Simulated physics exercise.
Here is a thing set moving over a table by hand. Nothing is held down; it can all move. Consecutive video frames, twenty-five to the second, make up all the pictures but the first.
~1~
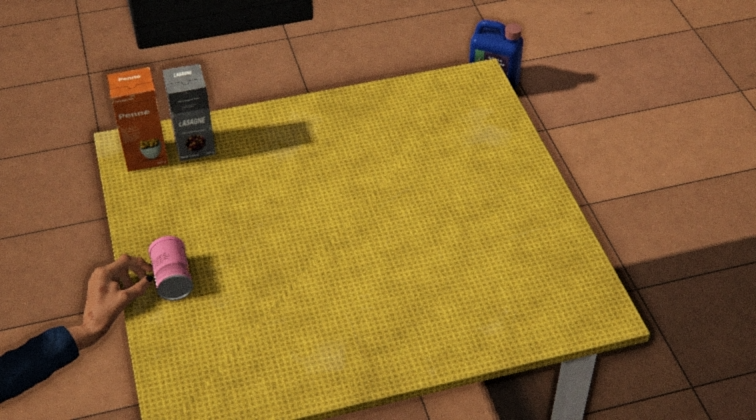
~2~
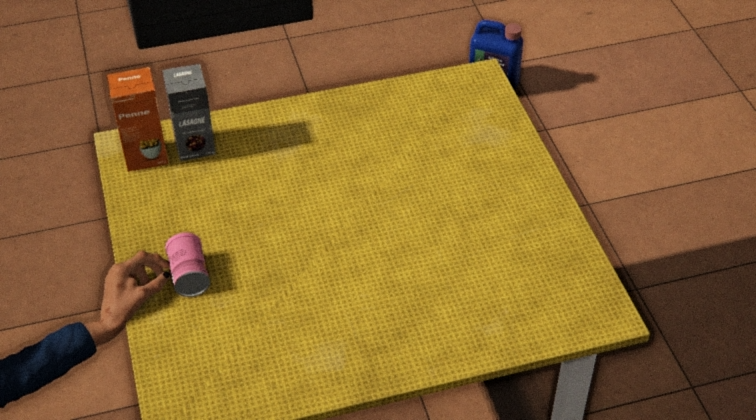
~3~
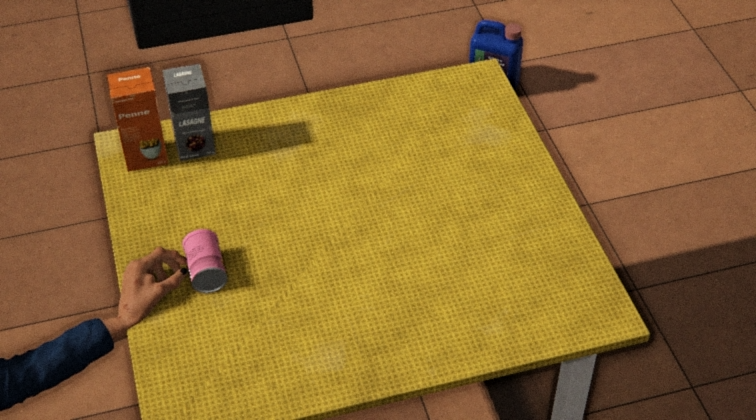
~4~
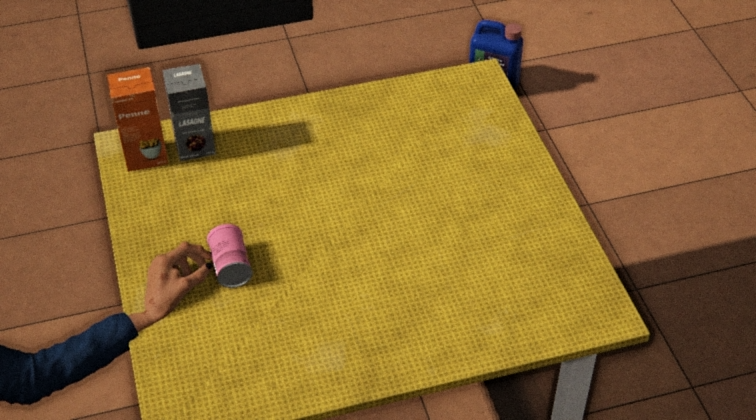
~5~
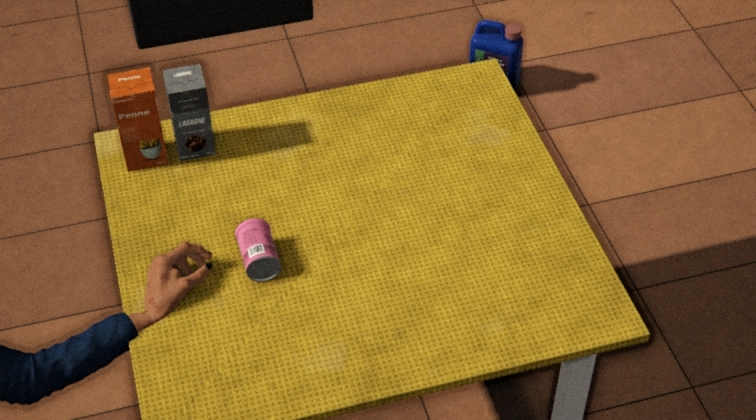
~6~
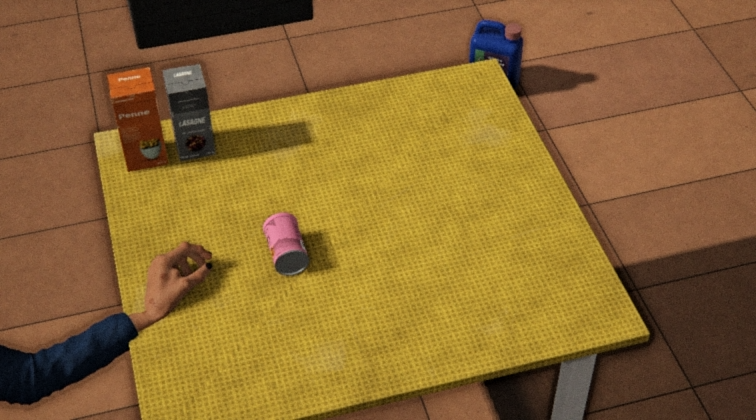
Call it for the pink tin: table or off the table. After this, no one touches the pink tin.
Off the table.
Then, 0.20 s after the last picture, pink tin rolled well along near (418, 216).
Then, 0.50 s after the last picture, pink tin now off the table.
Then, 0.90 s after the last picture, things are still on the move.
By the end, off the table, pink tin.
